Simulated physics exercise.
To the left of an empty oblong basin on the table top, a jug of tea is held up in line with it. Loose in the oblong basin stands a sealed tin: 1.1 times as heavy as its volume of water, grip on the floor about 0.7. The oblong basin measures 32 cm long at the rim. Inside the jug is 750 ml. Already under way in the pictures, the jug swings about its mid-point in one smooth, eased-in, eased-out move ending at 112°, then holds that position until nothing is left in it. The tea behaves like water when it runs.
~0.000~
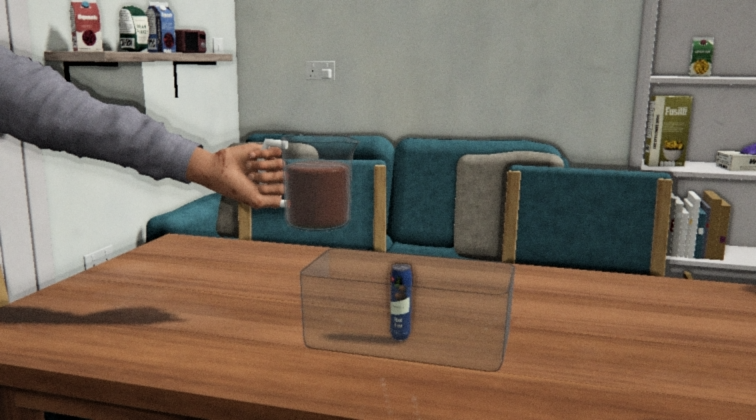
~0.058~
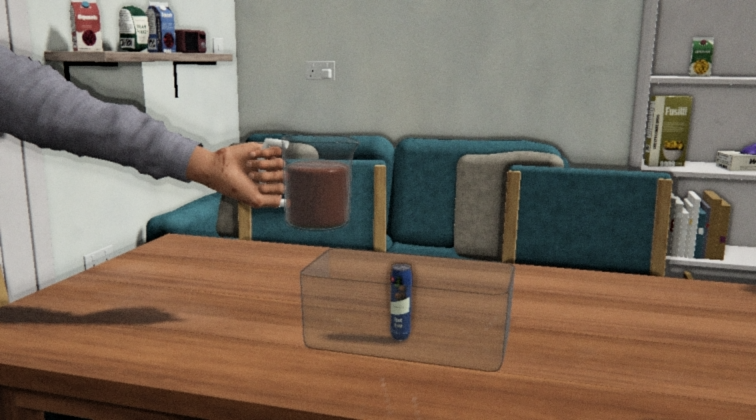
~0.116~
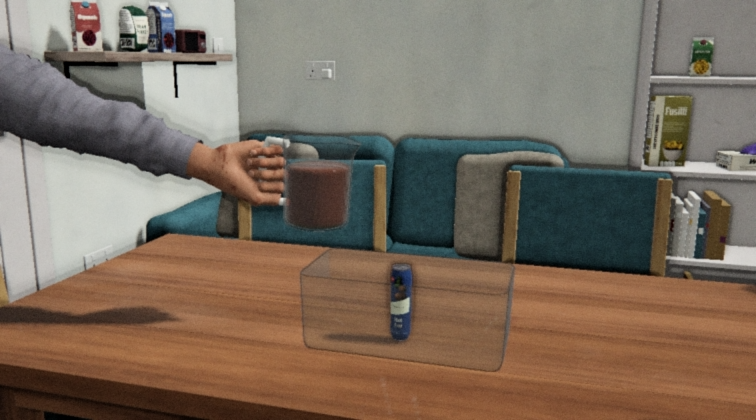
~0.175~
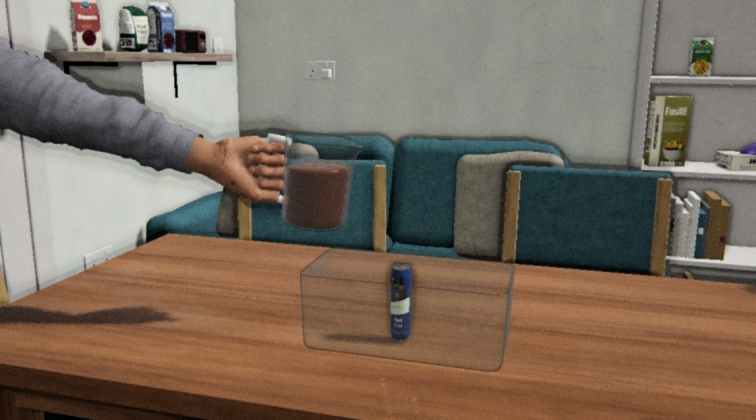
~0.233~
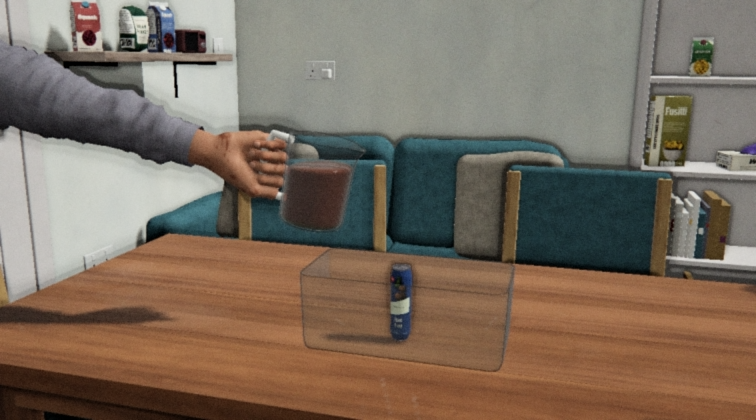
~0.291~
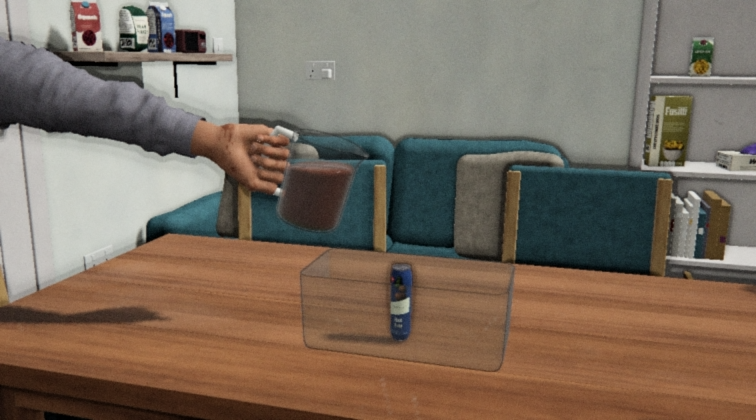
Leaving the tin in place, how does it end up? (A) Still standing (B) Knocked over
Knocked over (B).
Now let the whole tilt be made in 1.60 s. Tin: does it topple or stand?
Result: Tin tipped over.
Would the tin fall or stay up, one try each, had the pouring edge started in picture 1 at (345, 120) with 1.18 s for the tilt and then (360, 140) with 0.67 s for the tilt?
Trial 1 - tin tips; trial 2 - tin tips.
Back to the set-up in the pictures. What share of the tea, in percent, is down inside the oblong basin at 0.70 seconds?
Some 1 per cent.
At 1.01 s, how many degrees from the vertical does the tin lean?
Some 0°.
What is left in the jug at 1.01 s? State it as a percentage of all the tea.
Remaining share: Approx. 26 %.
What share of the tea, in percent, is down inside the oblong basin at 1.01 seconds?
Around 56 in a hundred.
By 0.70 s the tilt is 74° and 87 per cent is still to pour; the tin stands where it began.
By 1.01 s the tilt is 107° and 26 per cent is still to pour; the tin stands where it began.
By 1.33 s the tilt is 112° and 1 per cent is still to pour; the tin lies on its side.
By 1.67 s the tilt is 112° and 0 per cent is still to pour; the tin lies on its side.
At rest the tin lies on its side.
